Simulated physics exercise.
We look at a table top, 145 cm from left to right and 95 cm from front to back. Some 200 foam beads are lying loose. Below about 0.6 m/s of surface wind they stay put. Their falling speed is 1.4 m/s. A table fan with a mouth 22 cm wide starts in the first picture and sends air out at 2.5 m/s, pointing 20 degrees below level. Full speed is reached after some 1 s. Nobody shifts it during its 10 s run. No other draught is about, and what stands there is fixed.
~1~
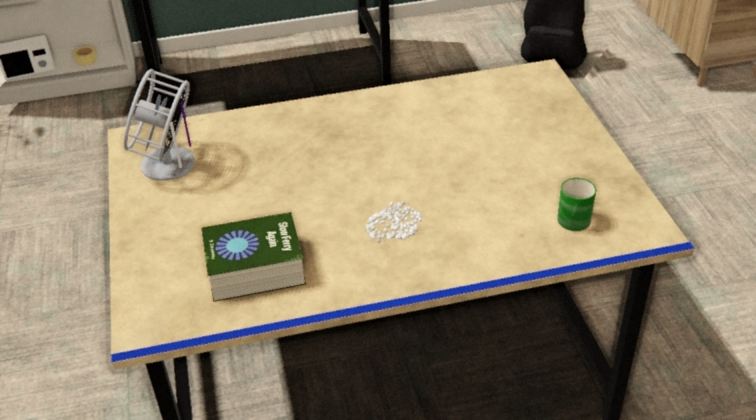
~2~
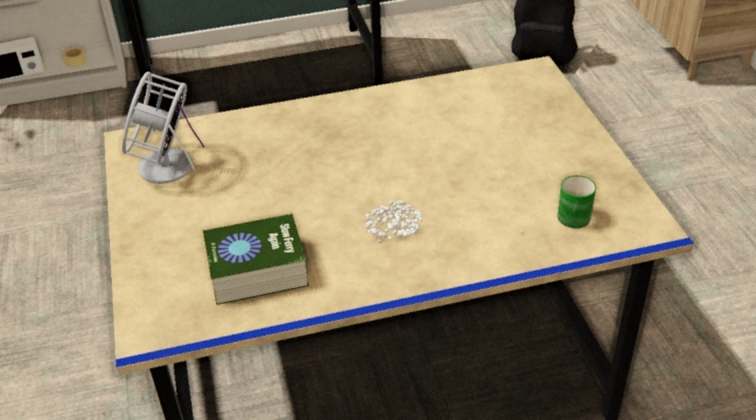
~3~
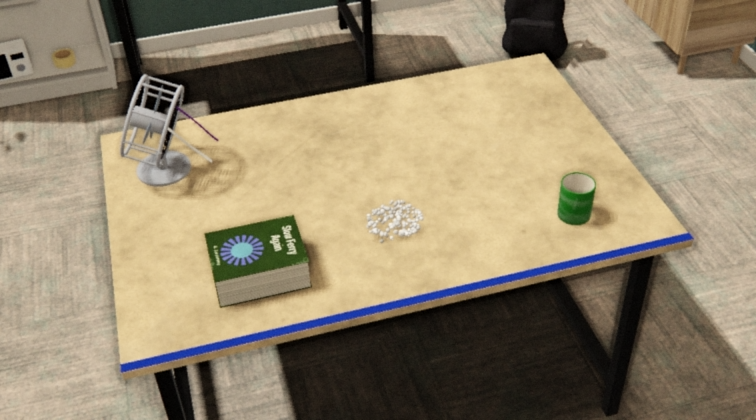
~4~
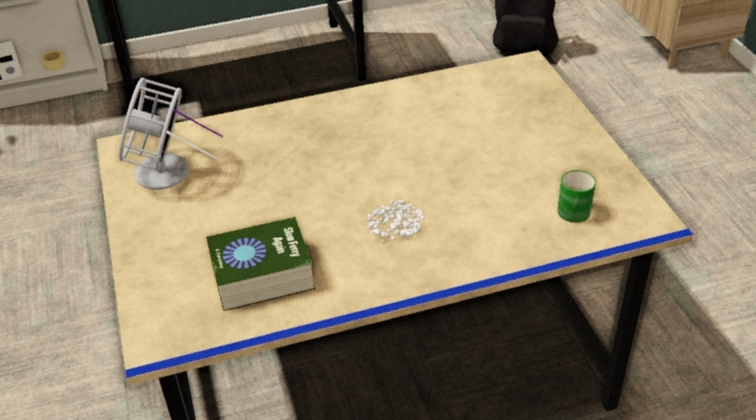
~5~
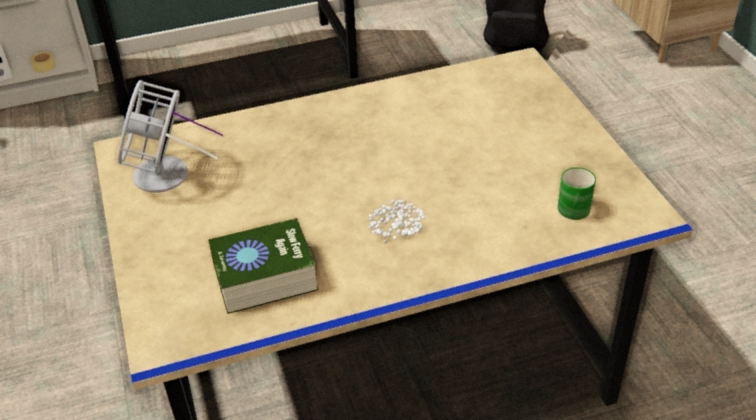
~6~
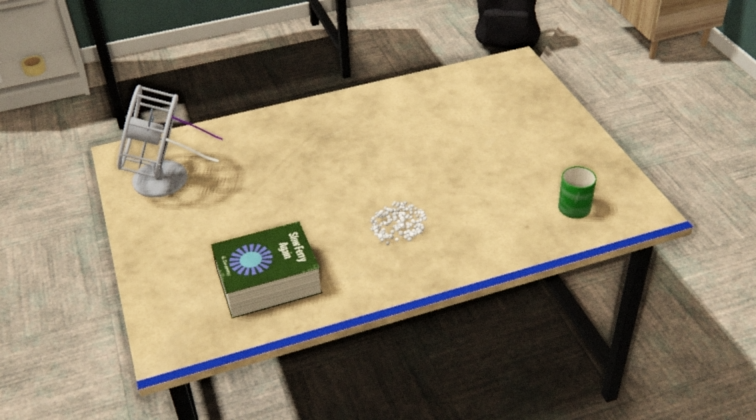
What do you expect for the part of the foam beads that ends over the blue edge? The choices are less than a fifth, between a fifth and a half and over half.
The share over the blue edge is more than half.
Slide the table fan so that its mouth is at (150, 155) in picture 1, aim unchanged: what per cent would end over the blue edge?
Then about 90 %.
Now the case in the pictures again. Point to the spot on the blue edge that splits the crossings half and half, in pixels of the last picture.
Near (519, 278).
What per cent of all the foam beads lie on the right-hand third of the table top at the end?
Some 0 per cent.
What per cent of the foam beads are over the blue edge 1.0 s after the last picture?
Some 100 per cent.
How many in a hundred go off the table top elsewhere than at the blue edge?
Some 0 per cent.
Then, 1.0 s after the last picture, 4 % are on the move or not yet settled, 96 % are over the blue edge.
Then, 2.2 s after the last picture, 1 % are on the move or not yet settled, 100 % are over the blue edge.
Then, 4.6 s after the last picture, 0 % are on the move or not yet settled, 100 % are over the blue edge.
Then, 9.1 s after the last picture, at the end, 100 % are over the blue edge.
